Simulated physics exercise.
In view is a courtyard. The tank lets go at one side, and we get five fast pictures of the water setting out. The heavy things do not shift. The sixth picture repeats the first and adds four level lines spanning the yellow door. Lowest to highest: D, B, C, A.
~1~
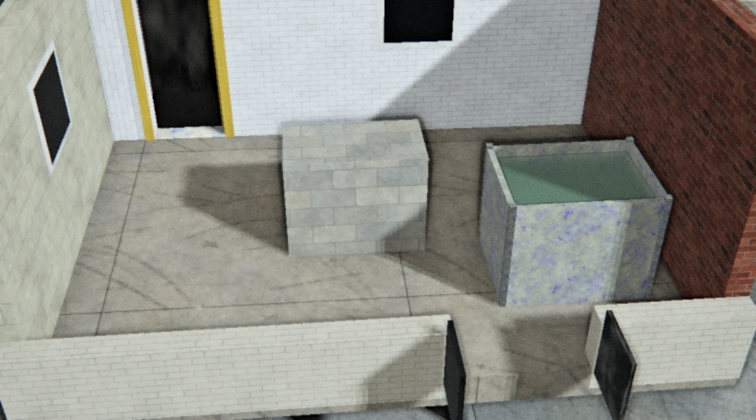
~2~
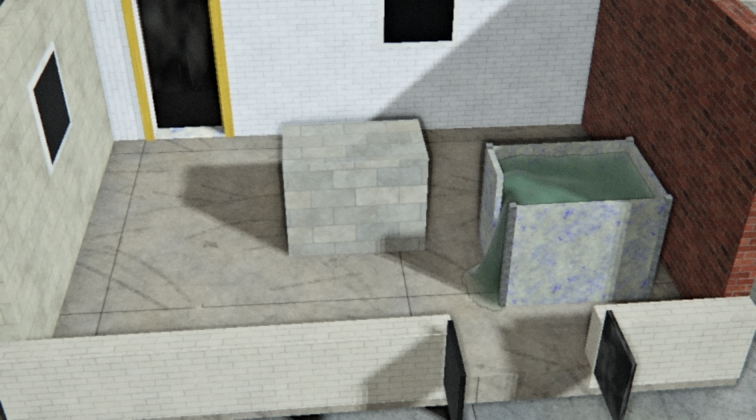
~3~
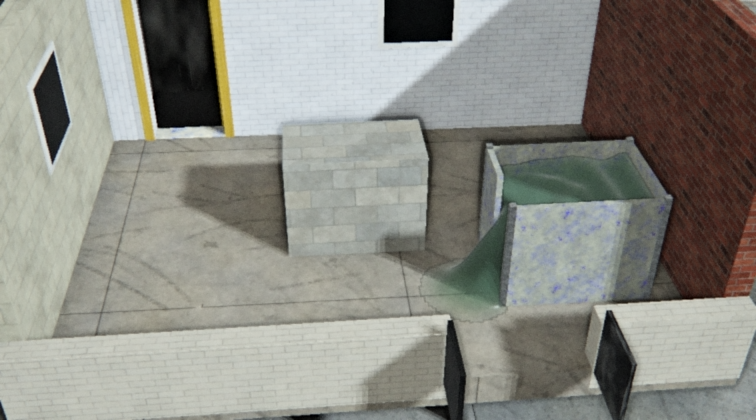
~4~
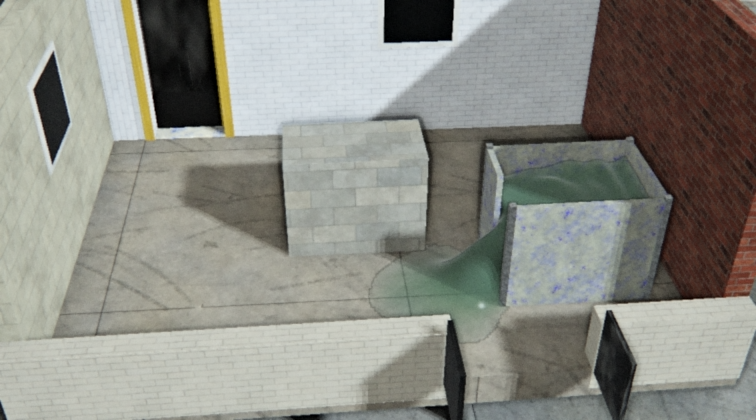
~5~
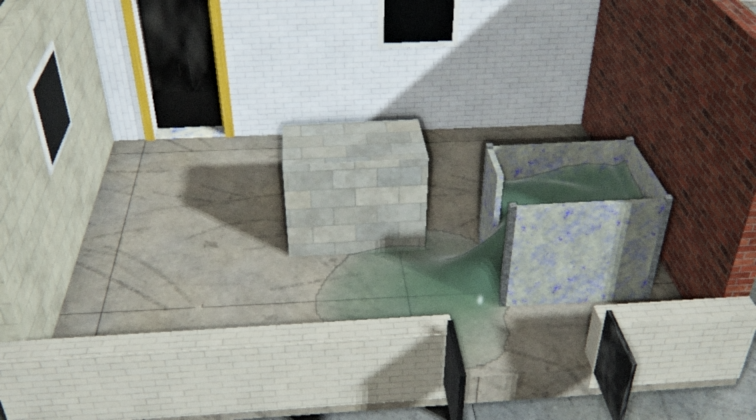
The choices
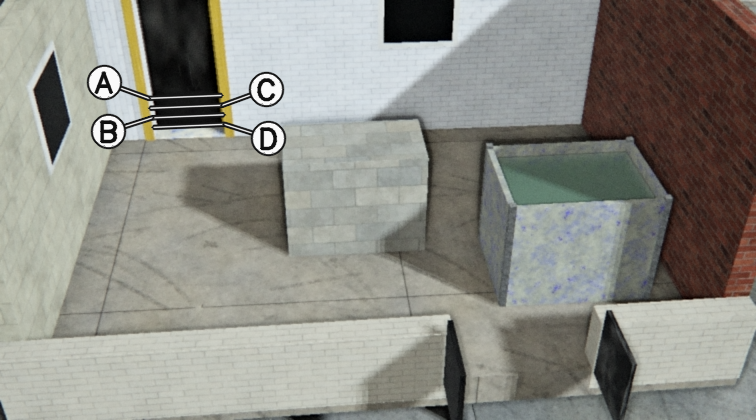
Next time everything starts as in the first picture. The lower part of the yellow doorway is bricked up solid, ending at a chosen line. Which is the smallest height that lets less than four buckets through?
D.
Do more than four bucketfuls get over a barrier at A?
No, that is safe.
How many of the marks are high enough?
All four.
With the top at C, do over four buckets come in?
No.
On the marked copy, A at (185, 96); B at (187, 116); C at (186, 106); D at (189, 125); from the bottom up D, B, C, A.
Choosing A, nothing gets over.
Choosing B, nothing gets over.
Choosing C, nothing gets over.
Choosing D, a splash gets over, under a bucket.
